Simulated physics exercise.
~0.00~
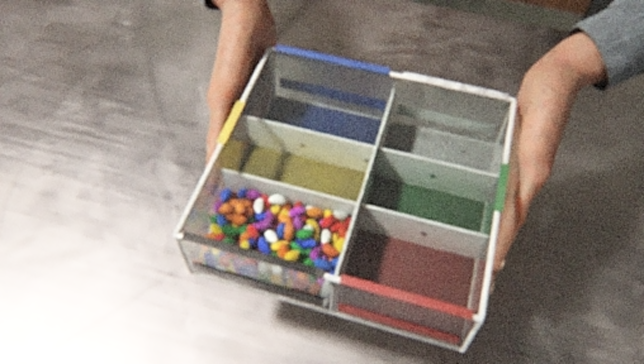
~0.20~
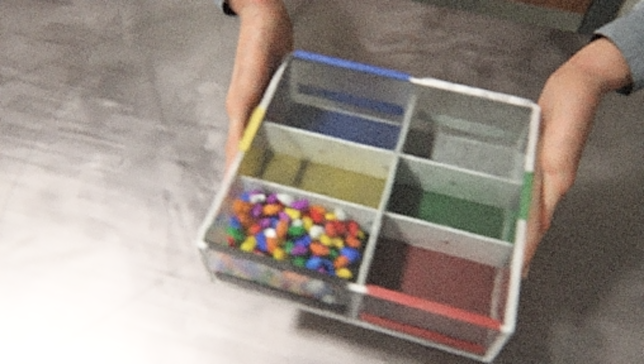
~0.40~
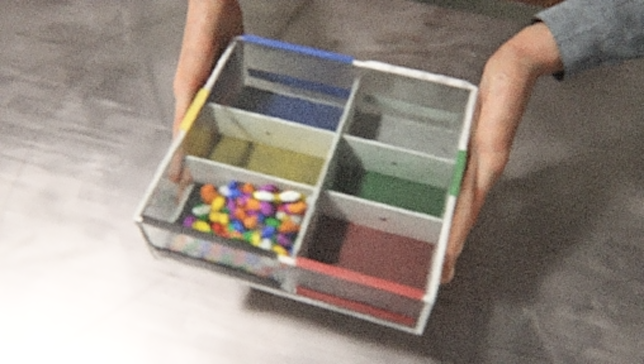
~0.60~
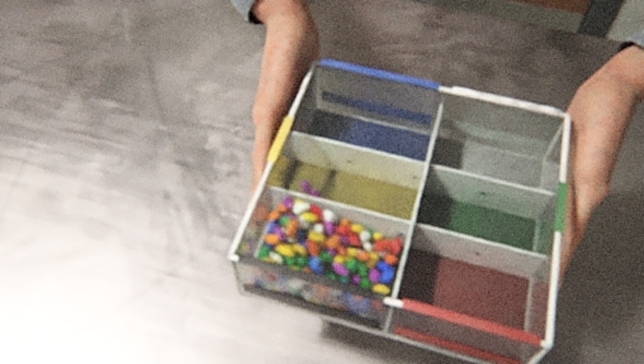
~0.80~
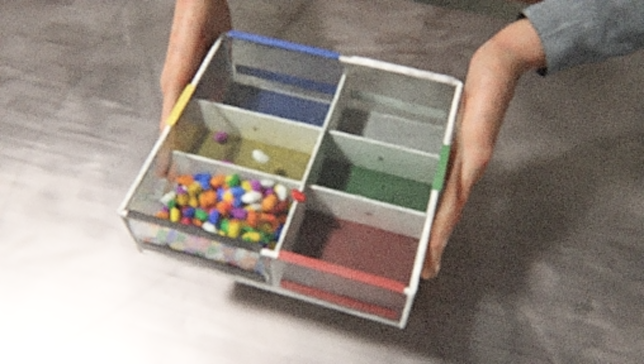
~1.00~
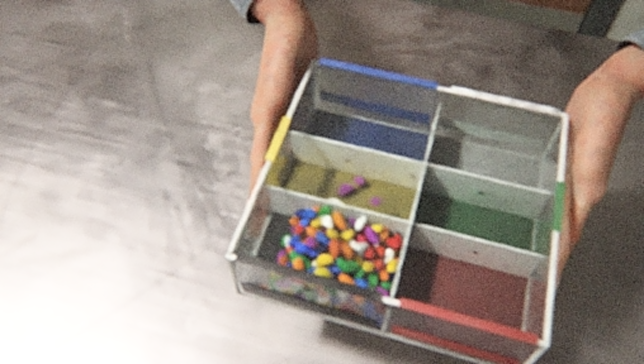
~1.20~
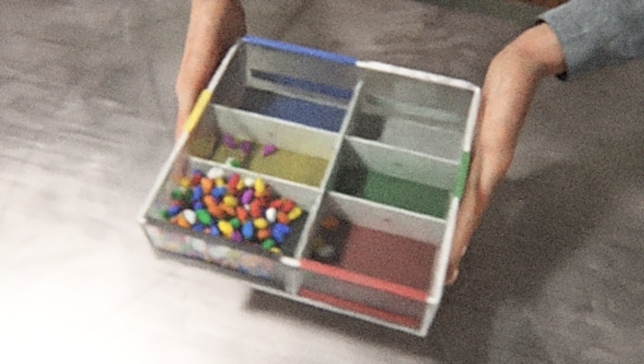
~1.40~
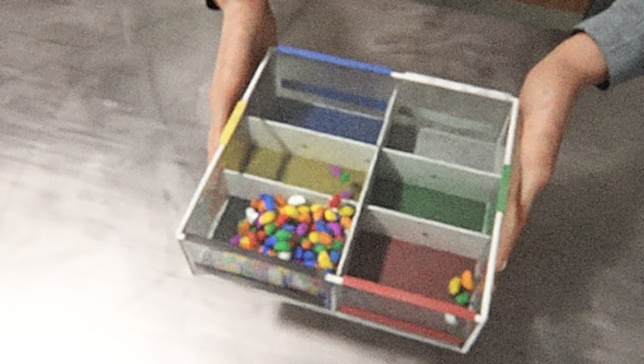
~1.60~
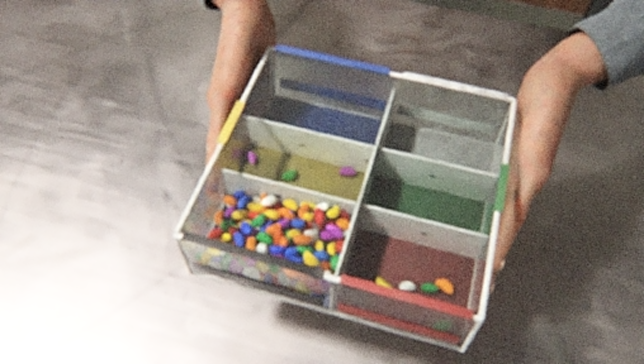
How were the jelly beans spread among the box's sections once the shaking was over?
Nearly all of them were still in the black section, with only a few in the yellow and red sections. The green, white and blue sections were empty.
A clear divided box full of colourful jelly beans in its black-edged front left section was shaken left and right by two hands, and a few hopped into the yellow and red sections before it came to rest with most still in the black one.
